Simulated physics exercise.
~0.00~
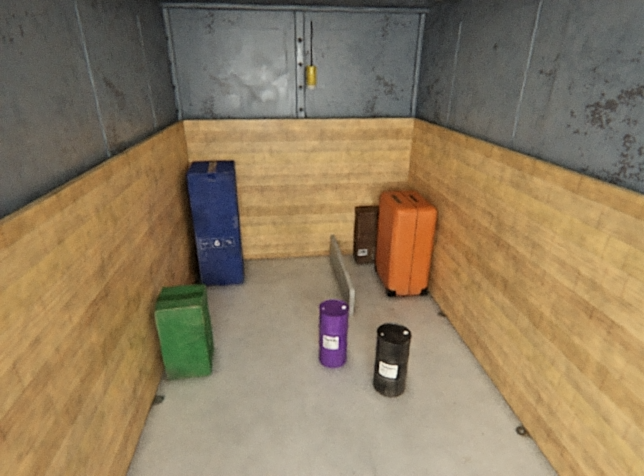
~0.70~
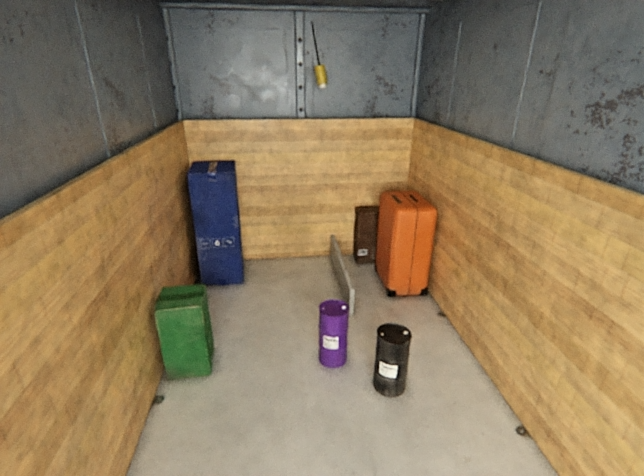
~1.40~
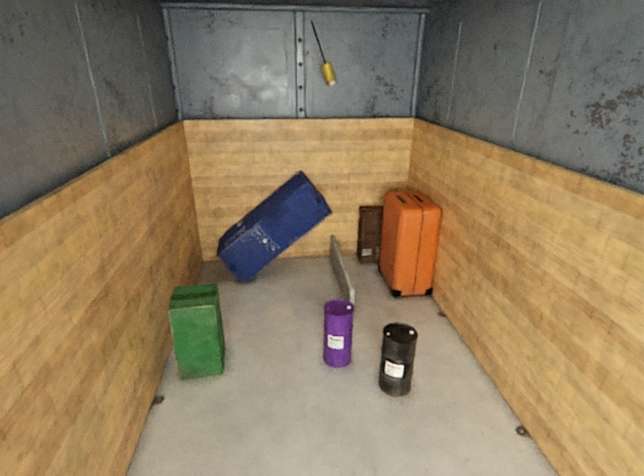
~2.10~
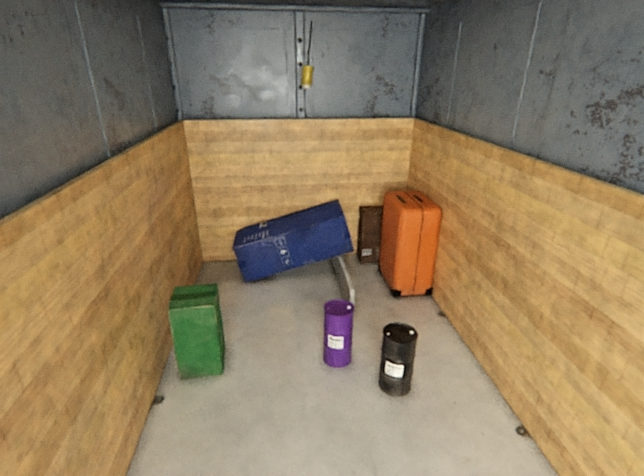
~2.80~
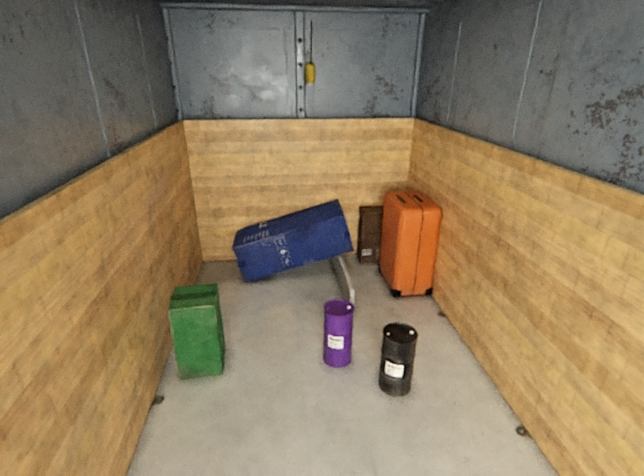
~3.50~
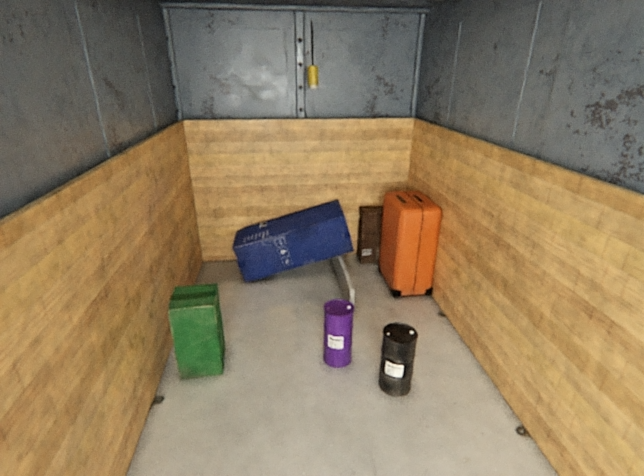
A tall blue box stands upright at the back left of a van's load bay, seen from the rear towards the bulkhead, with wood-lined walls on both sides. A green box stands nearer on the left, purple and black canisters stand right of centre, and an orange case and a brown box stand at the back right, beside a low board. The yellow hanging lamp swings to the right, and the blue box tips right while the green box shifts slightly the same way. The blue box topples onto its side and comes to rest propped against the low board. The lamp settles back, and everything else stays upright.
